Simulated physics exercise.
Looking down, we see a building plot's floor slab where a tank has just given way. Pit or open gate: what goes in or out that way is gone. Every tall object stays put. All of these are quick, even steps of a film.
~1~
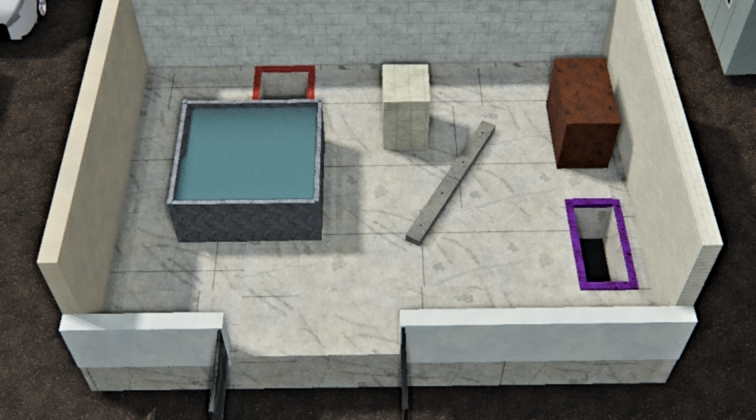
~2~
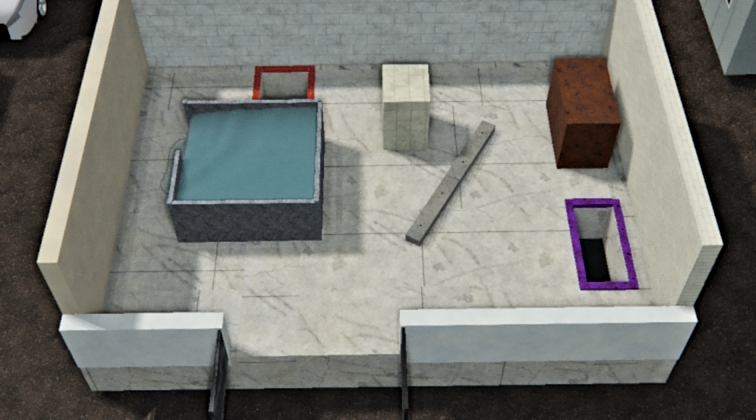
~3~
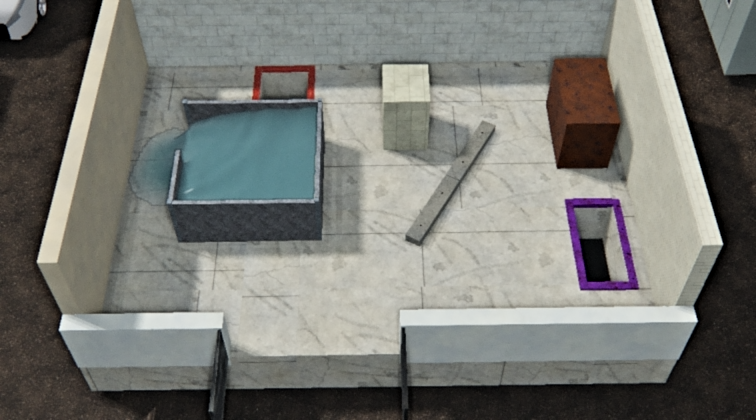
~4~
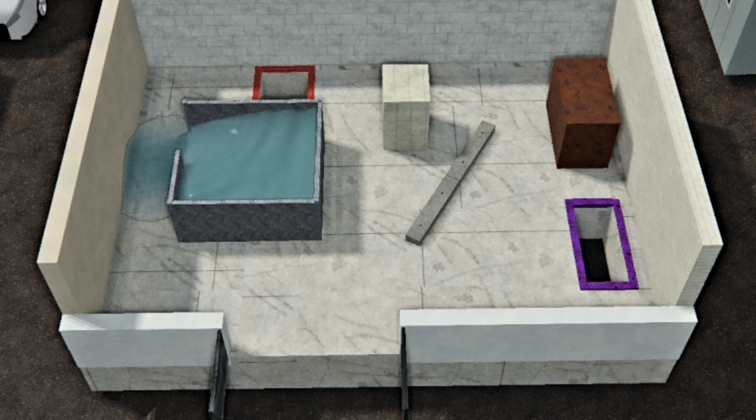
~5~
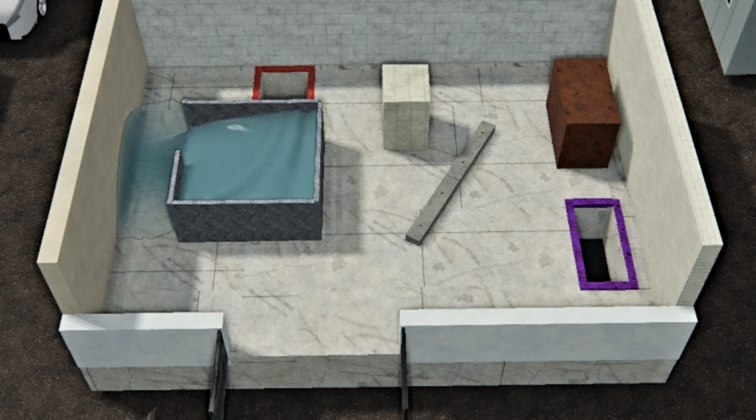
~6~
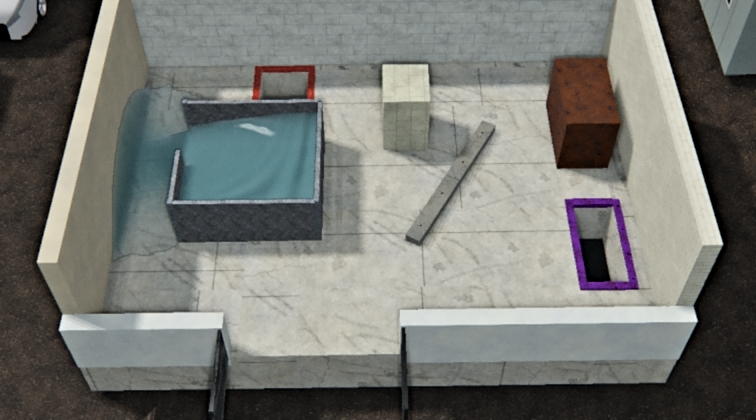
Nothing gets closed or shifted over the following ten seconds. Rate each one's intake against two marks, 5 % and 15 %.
Ratings: Gate - between the two marks; purple pit - below the 5 % mark; red pit - above the 15 % mark.
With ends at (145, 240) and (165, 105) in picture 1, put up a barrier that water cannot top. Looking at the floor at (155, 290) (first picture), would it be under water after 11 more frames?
My call: Swamped.
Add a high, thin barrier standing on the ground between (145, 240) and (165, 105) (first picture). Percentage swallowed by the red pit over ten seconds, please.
About 25 percent goes into the red pit.
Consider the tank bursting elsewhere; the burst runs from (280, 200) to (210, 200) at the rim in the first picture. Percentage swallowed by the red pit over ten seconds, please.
Share to the red pit: 12 in a hundred.
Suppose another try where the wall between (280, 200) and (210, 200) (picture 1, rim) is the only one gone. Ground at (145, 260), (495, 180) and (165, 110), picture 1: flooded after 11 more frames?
First point swamped, second point spared, third point spared.
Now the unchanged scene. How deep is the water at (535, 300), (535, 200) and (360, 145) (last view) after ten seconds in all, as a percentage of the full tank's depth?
In order: Roughly 8, 4 and 4 in a hundred.
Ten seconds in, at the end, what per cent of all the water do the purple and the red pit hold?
Around 0 and 36 per cent, in that order.
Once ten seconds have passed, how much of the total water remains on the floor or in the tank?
Around 56 percent.
A moment on, water covers 20 % of the floor; the gate 0 %, the purple pit 0 %, the red pit 0 %.
Next, water covers 25 % of the floor; the gate 0 %, the purple pit 0 %, the red pit 3 %.
Then, water covers 45 % of the floor; the gate 1 %, the purple pit 0 %, the red pit 14 %.
Later, water covers 70 % of the floor; the gate 4 %, the purple pit 0 %, the red pit 26 %.
In the end, water covers 95 % of the floor; the gate 7 %, the purple pit 1 %, the red pit 36 %.
